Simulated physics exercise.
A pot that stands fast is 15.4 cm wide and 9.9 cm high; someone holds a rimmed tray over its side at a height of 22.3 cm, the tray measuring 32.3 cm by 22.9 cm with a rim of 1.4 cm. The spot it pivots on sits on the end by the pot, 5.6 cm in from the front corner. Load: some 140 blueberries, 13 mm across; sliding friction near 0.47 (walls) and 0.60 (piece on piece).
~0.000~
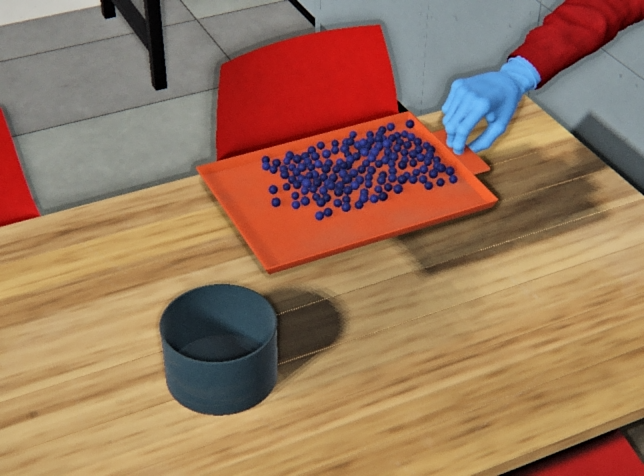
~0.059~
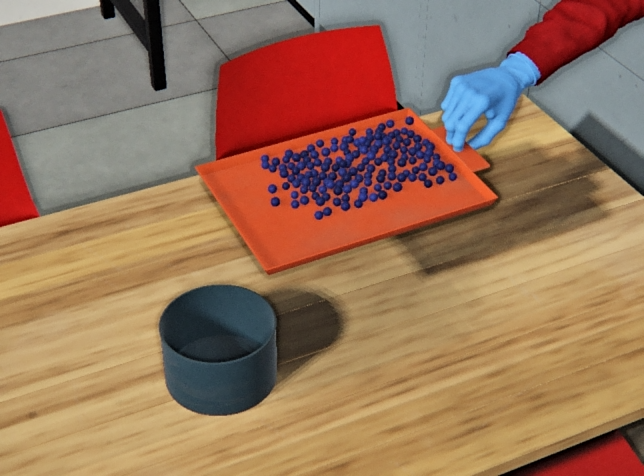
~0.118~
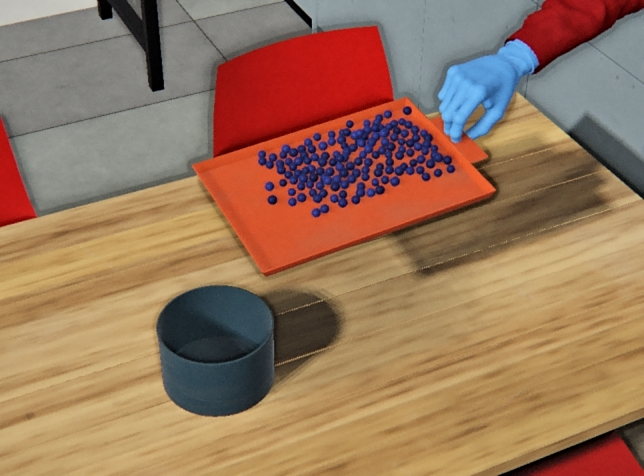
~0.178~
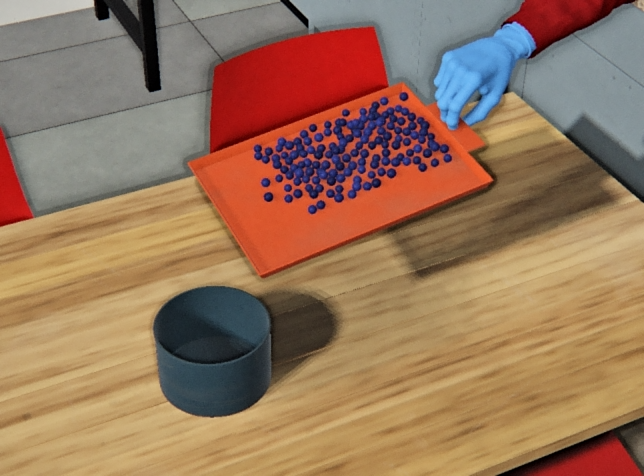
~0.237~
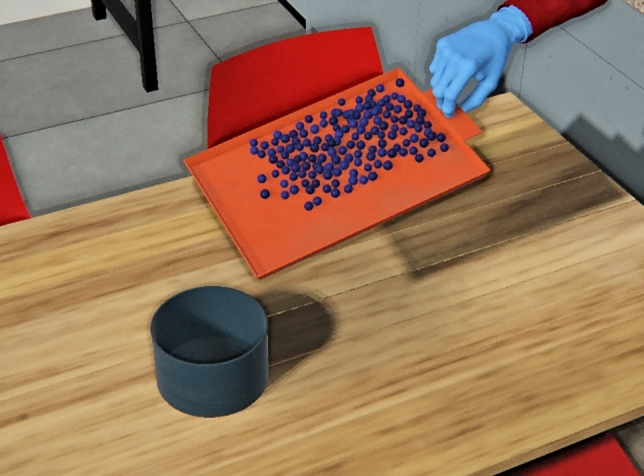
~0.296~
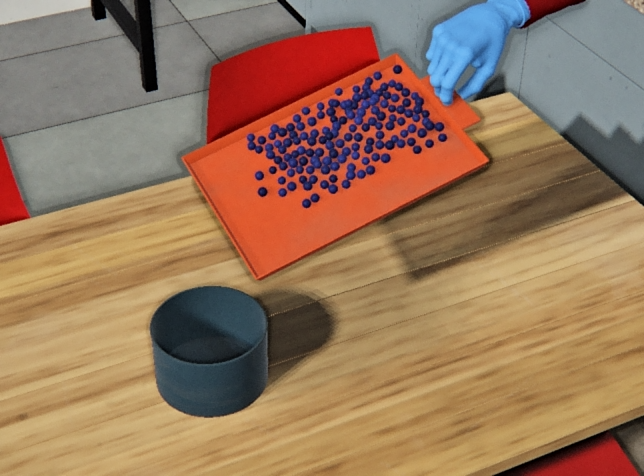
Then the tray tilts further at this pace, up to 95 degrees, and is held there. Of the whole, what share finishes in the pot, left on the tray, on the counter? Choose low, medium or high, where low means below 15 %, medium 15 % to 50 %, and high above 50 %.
Shares - pot: Medium, tray: Low, counter: High.
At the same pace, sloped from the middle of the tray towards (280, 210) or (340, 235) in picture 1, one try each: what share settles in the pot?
Near 50 and 10 percent, in that order.
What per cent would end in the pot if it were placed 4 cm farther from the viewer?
It would come to roughly 15 percent.
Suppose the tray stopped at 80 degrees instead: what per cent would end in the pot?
Around 40 in a hundred.
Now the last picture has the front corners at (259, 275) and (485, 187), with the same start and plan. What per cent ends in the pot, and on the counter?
Pot 15 % / counter 85 %.
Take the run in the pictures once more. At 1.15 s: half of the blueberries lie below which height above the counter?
Median height: Approx. 2 cm.
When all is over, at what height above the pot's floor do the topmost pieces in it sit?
Around 2.5 cm above the floor.
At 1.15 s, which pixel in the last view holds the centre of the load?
At that time the load is centred around (225, 401).
Then, at 0.81 s, tilt 54 degrees; the tray holds 80 %, the pot 0 %.
After 1.15 s, tilt 79 degrees; the tray holds 30 %, the pot 25 %.
After 1.59 s, tilt 95 degrees; the tray holds 0 %, the pot 40 %.
By 2.2 s all is still; pot 40 %, tray 0 %, counter 60 %.
